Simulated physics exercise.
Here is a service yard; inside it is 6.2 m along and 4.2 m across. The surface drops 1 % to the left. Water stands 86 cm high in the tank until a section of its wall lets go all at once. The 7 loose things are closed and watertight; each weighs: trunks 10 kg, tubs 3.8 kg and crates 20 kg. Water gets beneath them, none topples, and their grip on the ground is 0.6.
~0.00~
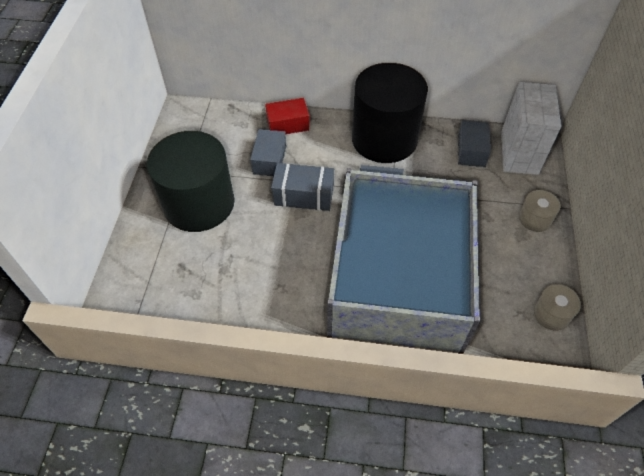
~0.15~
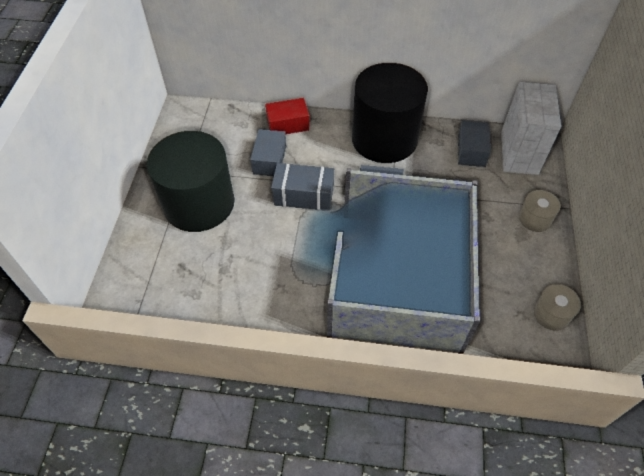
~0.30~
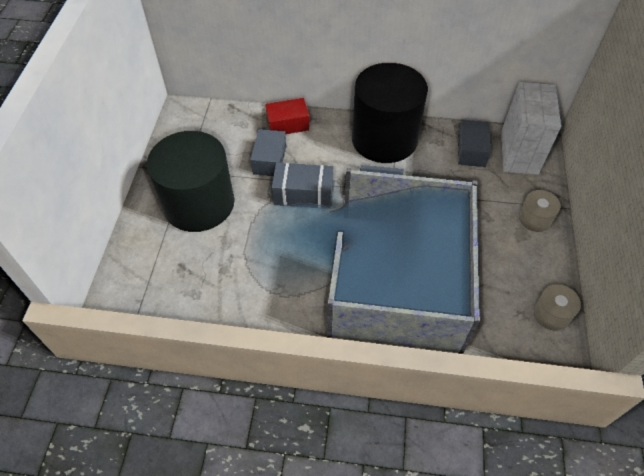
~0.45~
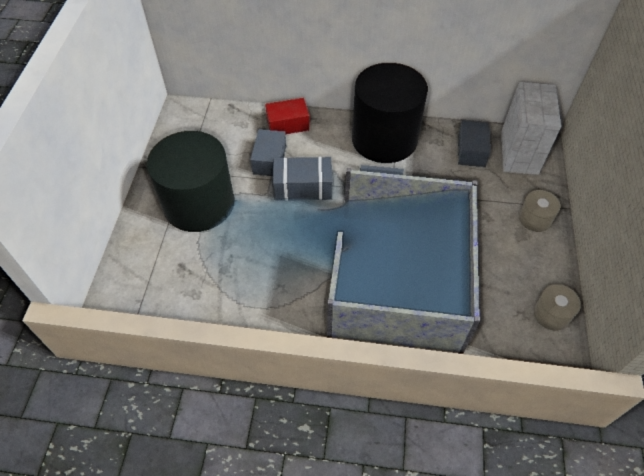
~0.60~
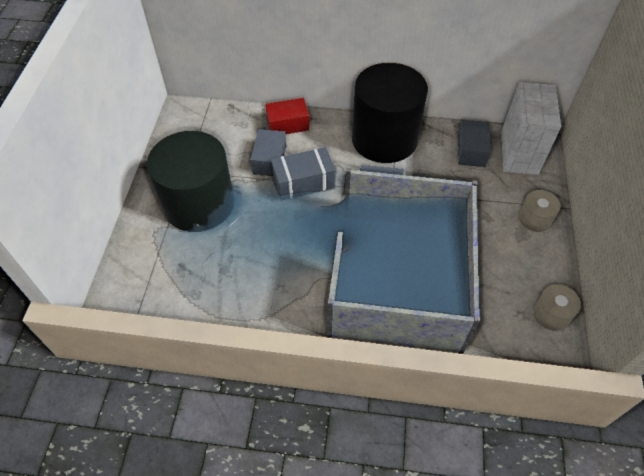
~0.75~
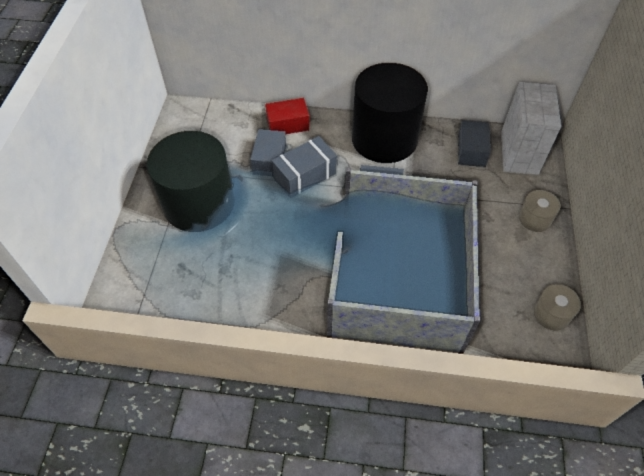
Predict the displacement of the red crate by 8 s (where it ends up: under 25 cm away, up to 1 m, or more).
The red crate travels far.
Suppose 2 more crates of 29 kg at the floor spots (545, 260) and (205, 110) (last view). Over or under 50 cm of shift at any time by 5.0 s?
In turn: Less, more.
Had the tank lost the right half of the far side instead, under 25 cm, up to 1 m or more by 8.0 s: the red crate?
Then the red crate holds its place.
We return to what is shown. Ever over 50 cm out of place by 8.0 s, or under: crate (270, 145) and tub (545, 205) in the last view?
In that order: More, less.
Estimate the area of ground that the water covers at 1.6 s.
Some 13 m2.
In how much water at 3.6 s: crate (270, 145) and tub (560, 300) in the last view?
Roughly 19 and 0 cm.
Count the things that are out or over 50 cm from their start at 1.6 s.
I count 2.
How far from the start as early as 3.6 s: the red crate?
About 80 cm.
After 1.6 s the red crate is near (283, 98), 0.3 m from its start, aground; 0 afloat.
After 3.6 s the red crate is near (337, 105), 0.7 m from its start, afloat; 3 afloat.
After 5.6 s the red crate is near (338, 173), 1.5 m from its start, afloat; 3 afloat.
After 8.0 s the red crate is near (285, 194), 1.6 m from its start, afloat; 4 afloat.
